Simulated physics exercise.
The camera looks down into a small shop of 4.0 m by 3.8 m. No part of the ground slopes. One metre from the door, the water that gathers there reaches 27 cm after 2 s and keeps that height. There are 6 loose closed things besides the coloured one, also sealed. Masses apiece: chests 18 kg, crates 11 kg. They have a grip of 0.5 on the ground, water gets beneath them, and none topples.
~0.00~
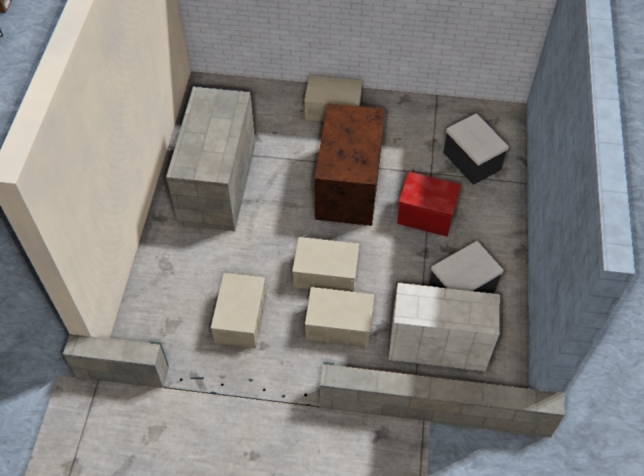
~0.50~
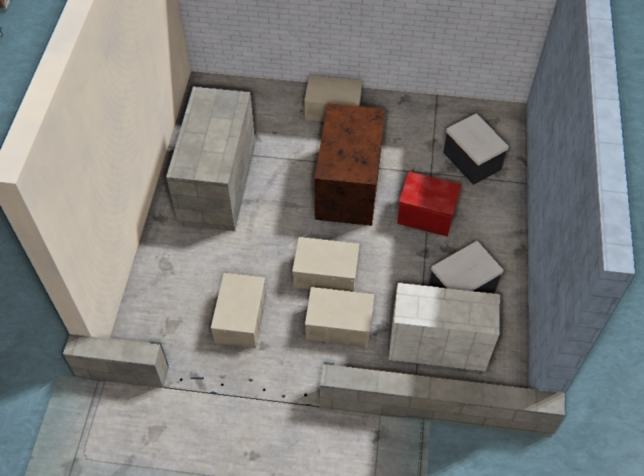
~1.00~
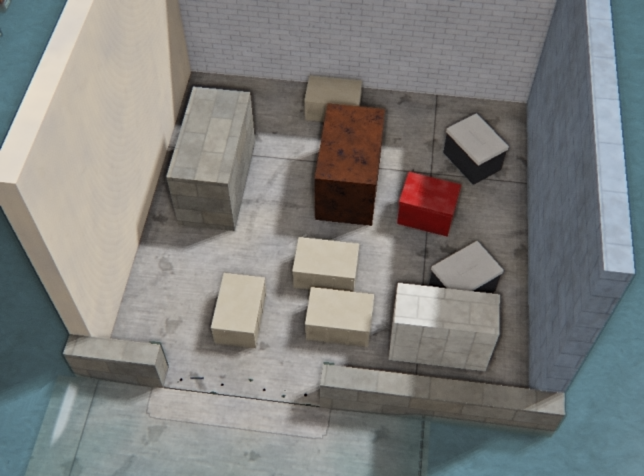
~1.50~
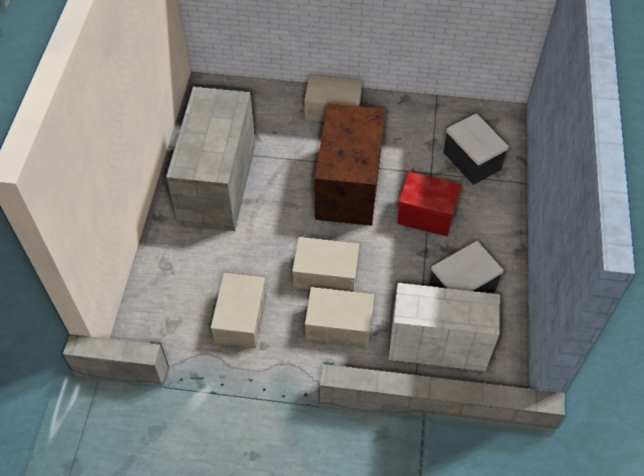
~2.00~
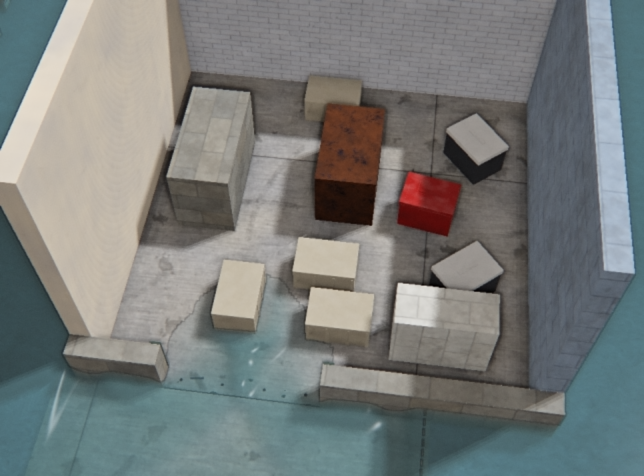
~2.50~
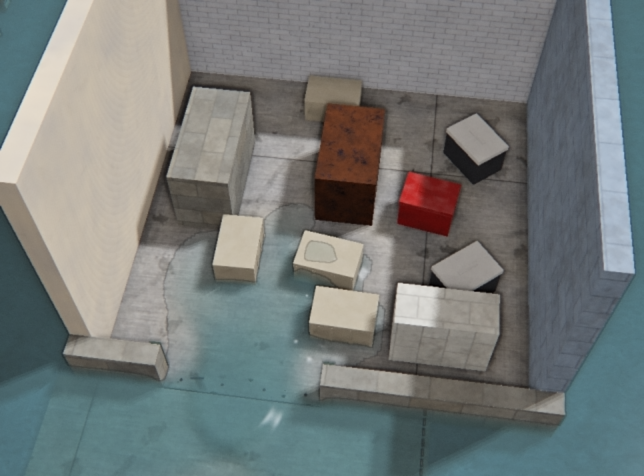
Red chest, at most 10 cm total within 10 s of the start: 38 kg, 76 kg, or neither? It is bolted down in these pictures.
Only the heavier mass suffices.
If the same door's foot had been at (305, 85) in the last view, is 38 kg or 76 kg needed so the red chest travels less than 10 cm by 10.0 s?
Under that setup, the heavy option is needed.
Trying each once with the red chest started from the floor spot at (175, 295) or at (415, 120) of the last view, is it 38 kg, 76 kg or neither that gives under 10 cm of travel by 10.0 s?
In that order: Only the larger holds; only the larger holds.
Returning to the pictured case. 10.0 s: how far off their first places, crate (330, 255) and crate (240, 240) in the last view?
The first is 150 cm from its start, the second 350 cm.
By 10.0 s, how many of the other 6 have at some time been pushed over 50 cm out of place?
The total is 5.
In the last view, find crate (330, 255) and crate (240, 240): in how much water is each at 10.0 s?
Some 22 cm at the first, some 20 cm at the second.
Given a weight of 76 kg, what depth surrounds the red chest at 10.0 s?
20 cm, roughly.
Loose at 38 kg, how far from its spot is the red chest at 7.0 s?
Shift: About 0 cm.
After 3.5 s the red chest would be 0 cm from its start with 38 kg and 0 cm from its start with 76 kg; 2 cm of water round it then.
After 4.5 s the red chest would be 0 cm from its start with 38 kg and 0 cm from its start with 76 kg; 5 cm of water round it then.
After 7.0 s the red chest would be 0 cm from its start with 38 kg and 0 cm from its start with 76 kg; 9 cm of water round it then.
After 10.0 s the red chest would be 49 cm from its start with 38 kg and 0 cm from its start with 76 kg; 20 cm of water round it then.
